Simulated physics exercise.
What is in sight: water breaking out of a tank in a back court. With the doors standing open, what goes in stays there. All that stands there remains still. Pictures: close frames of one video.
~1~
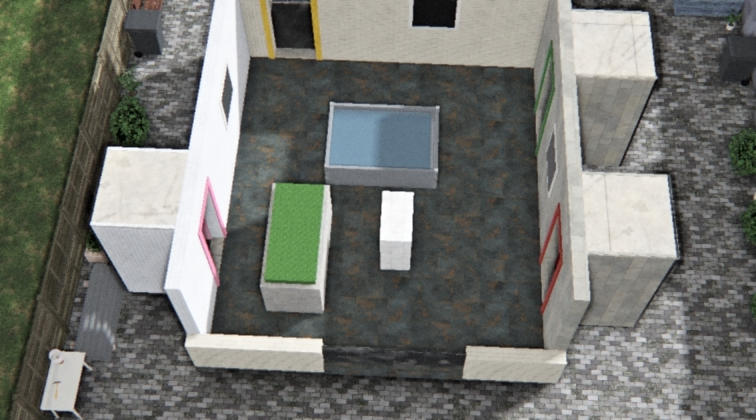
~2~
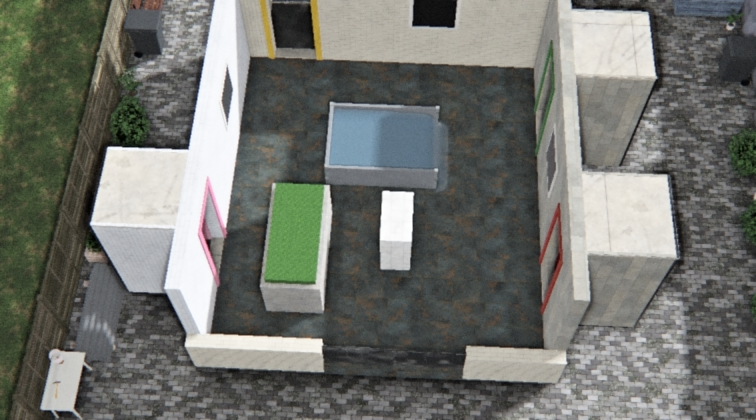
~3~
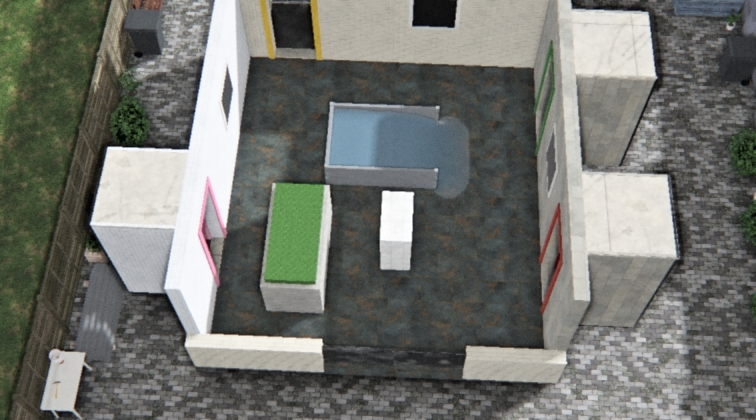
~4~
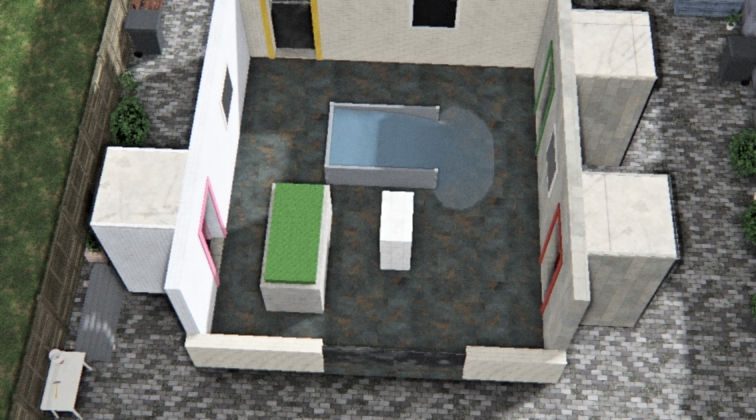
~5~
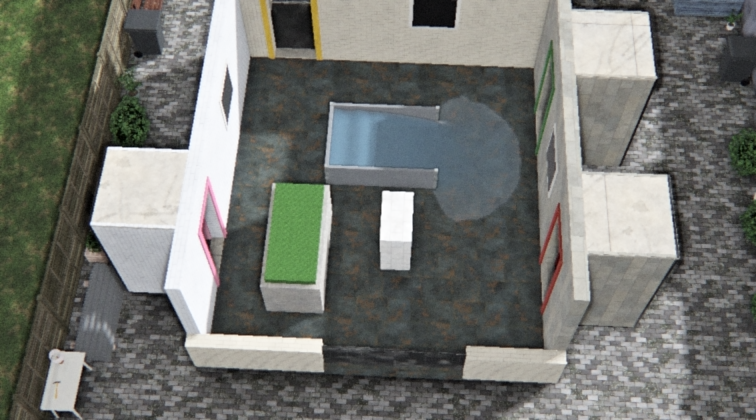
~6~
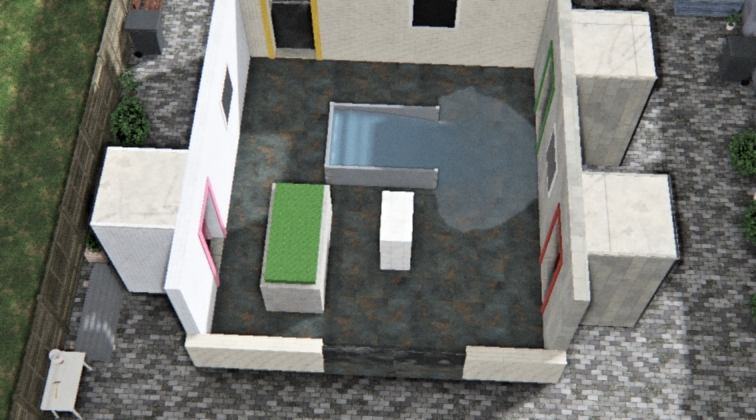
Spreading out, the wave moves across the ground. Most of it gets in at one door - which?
The green door takes the most.
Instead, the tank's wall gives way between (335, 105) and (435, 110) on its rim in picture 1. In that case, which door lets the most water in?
It's the yellow door.
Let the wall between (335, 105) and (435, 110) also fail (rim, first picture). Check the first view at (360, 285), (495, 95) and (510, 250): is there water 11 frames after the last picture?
Untouched, soaked, untouched.
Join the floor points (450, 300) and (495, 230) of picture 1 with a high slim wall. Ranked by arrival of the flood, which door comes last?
The flood reaches the pink one after all the others.
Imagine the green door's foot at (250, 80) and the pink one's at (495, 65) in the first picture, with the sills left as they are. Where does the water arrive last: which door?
Answer: The door marked green.
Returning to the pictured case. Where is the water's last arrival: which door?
Last is the pink door.
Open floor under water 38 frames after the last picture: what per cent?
Near 75 in a hundred.
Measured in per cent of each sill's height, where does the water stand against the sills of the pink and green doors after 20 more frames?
I'd put it at close to 0 and 110 per cent.
A moment on, water covers 20 % of the floor; yellow door not reached, green door a trickle in, red door not reached, pink door not reached.
Next, water covers 25 % of the floor; yellow door not reached, green door some in, red door wet at the sill, nothing in, pink door not reached.
Then, water covers 40 % of the floor; yellow door not reached, green door a lot in, red door wet at the sill, nothing in, pink door not reached.
Later, water covers 75 % of the floor; yellow door wet at the sill, nothing in, green door a lot in, red door wet at the sill, nothing in, pink door not reached.
In the end, water covers 95 % of the floor; yellow door a trickle in, green door a lot in, red door wet at the sill, nothing in, pink door a trickle in; the green door has let in the most.
